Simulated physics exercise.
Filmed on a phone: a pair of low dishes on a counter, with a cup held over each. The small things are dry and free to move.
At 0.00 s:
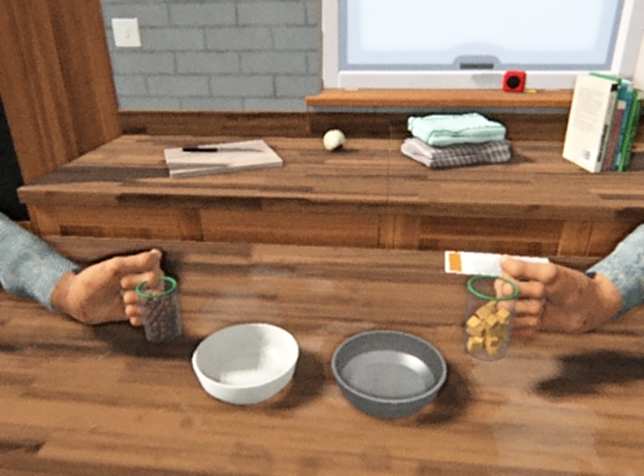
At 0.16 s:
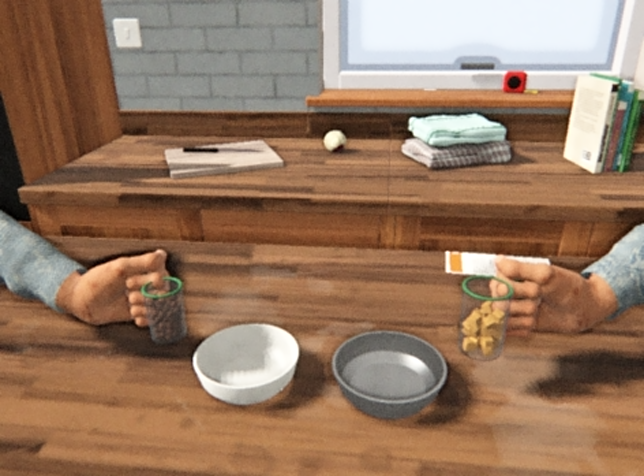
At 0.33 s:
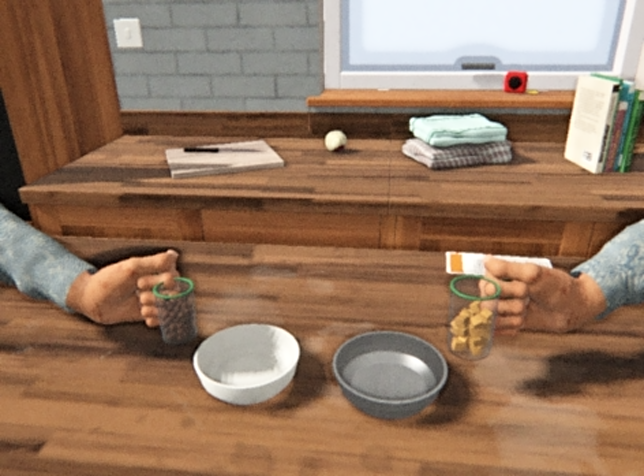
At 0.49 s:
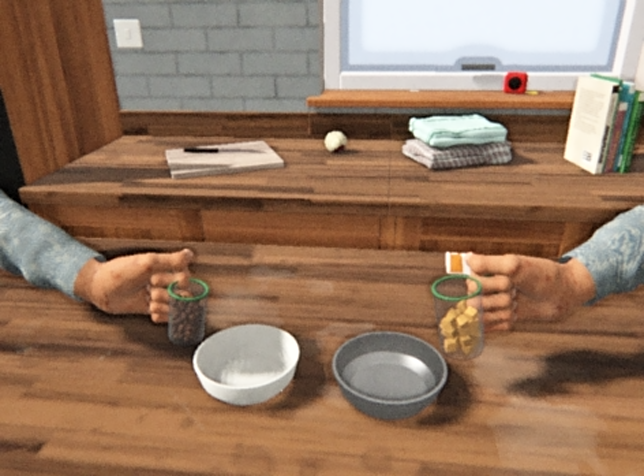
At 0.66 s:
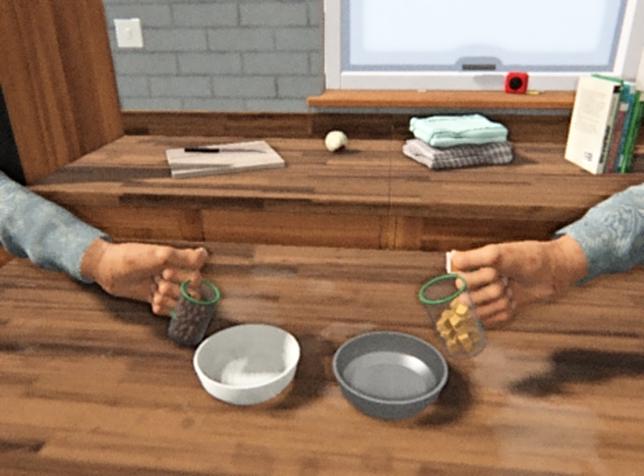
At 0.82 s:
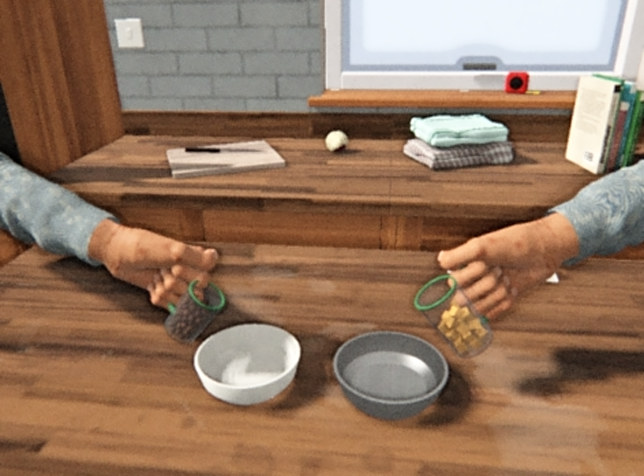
Two hands reach in from either side of a brown wooden counter, seen from slightly above, with a window and grey brick wall behind. The left holds a clear green-rimmed cup of dark allspice berries near a white dish, the right a matching cup of golden croutons near a grey dish. Both cups shift inward, then tilt toward the dishes, their contents still inside.
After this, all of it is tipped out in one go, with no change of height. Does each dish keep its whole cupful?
Left dish takes them without a loss, right dish takes them without a loss.
After 1.16 s, left, all still in the cup; right, all still in the cup.
After 1.52 s, left, nearly all still in the cup, a stray few in the dish; right, all still in the cup.
After 1.95 s, left, a small part still in the cup, nearly all in the dish, a stray few in the air; right, about a third still in the cup, about half in the dish, a small part in the air.
By the end (3.0 s), left, all in the dish, none outside the dish; right, all in the dish, none outside the dish.
